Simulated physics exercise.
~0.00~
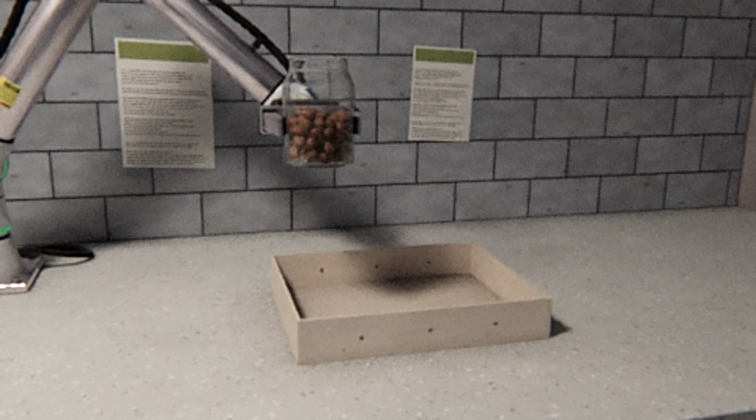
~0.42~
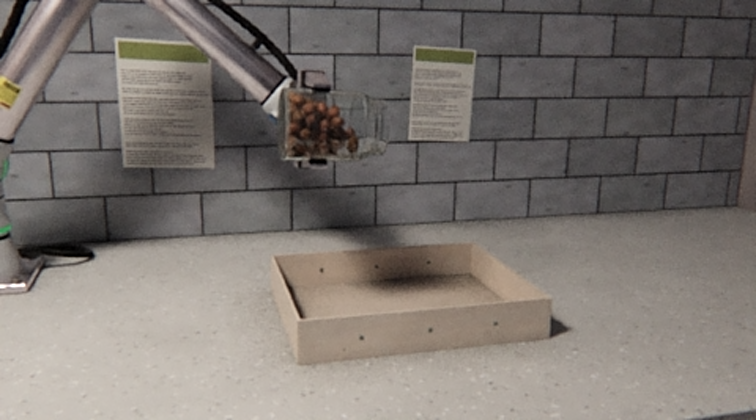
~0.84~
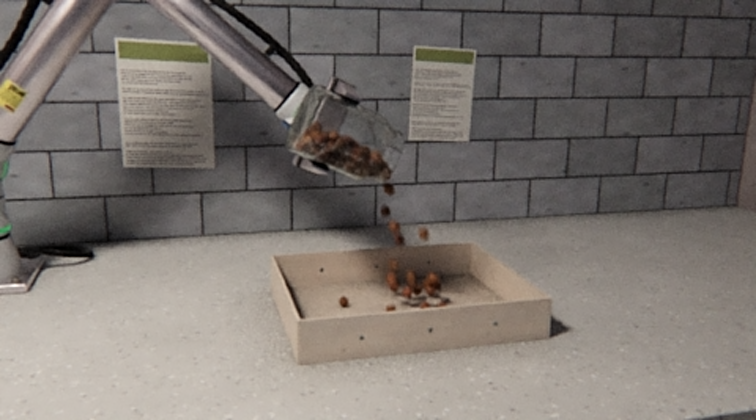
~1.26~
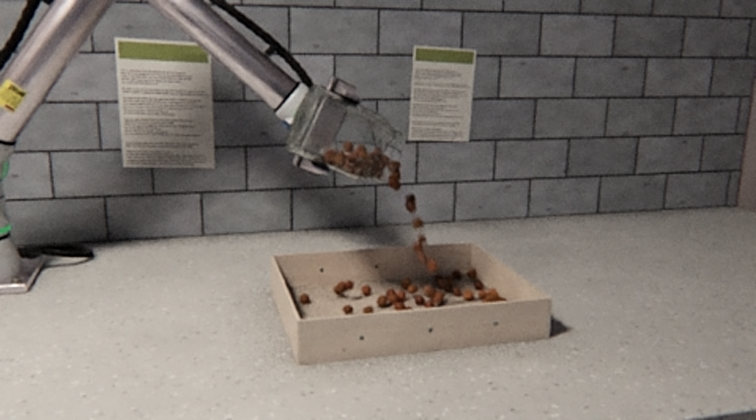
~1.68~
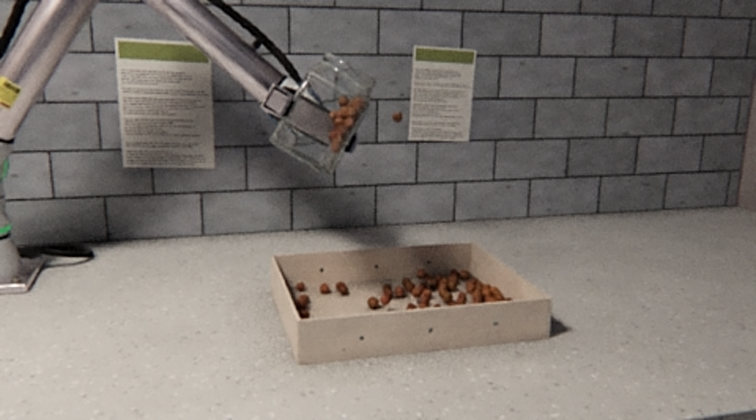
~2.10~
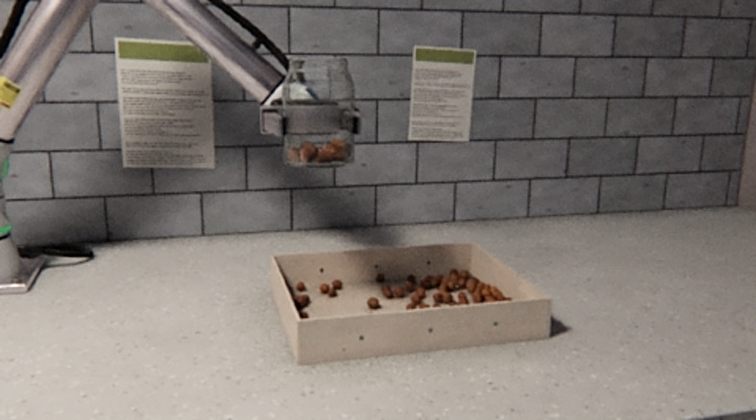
The clip shows a robot arm holding a clear jar of hazelnuts above a shallow tray, tipping it to the right so many tumble out, then turning it upright again, with most of the nuts scattered in the tray and some left in the jar.
